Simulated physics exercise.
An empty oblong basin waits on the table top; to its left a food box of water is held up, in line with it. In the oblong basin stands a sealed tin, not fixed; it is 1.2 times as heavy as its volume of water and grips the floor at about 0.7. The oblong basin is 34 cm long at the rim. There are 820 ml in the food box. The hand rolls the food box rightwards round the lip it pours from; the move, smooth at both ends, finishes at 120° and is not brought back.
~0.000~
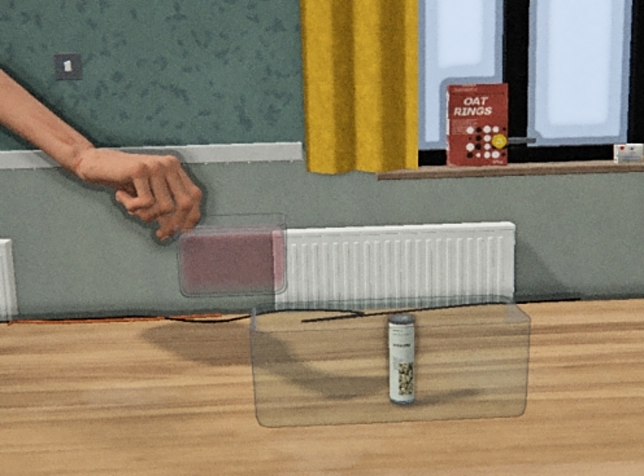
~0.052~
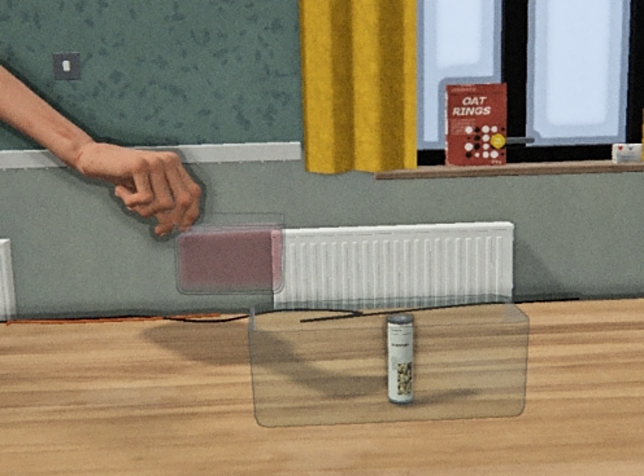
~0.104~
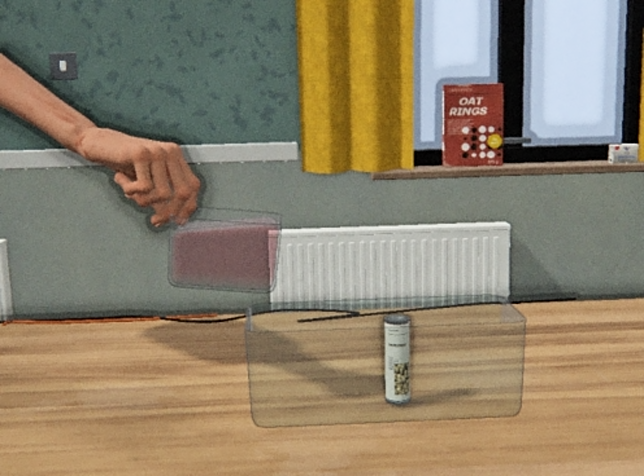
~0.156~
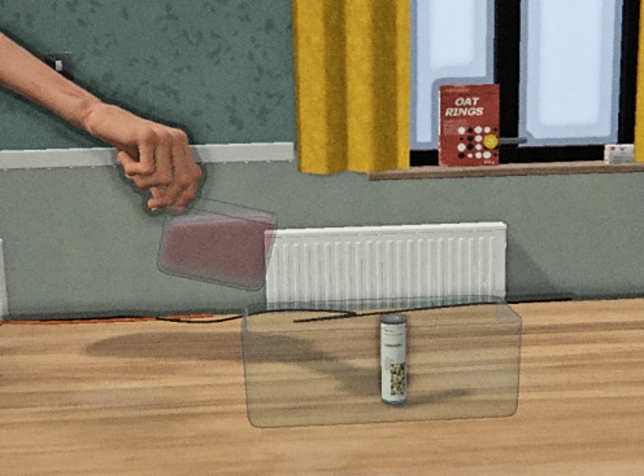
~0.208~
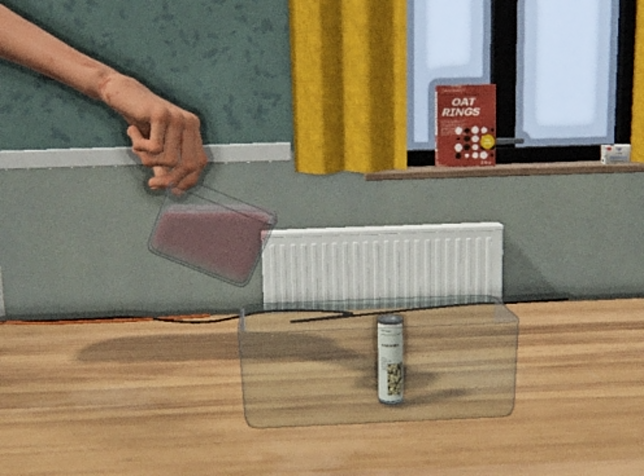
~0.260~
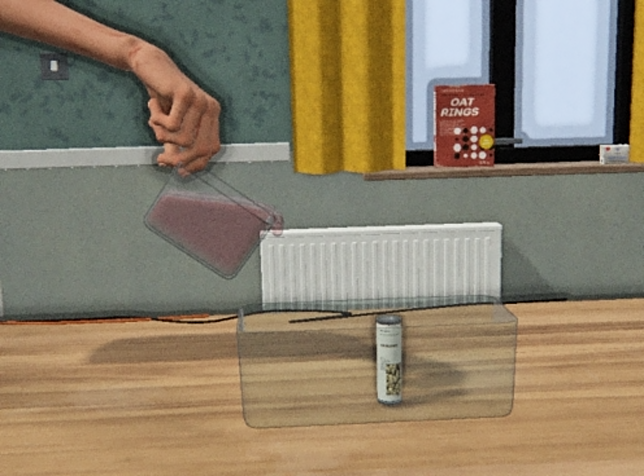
A hand tilted a clear box of pinkish liquid to the right, slowly and then more steeply, above a see-through basin with a small tin, until a little trickled over its lip.
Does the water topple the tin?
It falls.
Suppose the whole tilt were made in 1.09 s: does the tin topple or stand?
Then it falls.
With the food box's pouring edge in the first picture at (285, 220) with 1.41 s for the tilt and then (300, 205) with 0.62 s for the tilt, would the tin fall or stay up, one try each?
First it keeps standing; then it remains upright.
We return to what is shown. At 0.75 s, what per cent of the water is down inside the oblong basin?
Near 90 in a hundred.
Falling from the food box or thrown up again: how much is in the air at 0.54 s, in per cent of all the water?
Some 52 per cent.
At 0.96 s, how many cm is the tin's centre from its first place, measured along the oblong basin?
Some 8 cm.
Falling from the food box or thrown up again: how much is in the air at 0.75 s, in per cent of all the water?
Some 9 per cent.
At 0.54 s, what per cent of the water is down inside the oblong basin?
Some 16 per cent.
By 0.54 s the tilt is 106° and 31 per cent is still to pour; the tin stands where it began.
By 0.75 s the tilt is 120° and 1 per cent is still to pour; the tin leans 34°.
By 0.96 s the tilt is 120° and 0 per cent is still to pour; the tin lies on its side.
By 1.20 s the tilt is 120° and 0 per cent is still to pour; the tin lies on its side.
At rest the tin lies on its side.
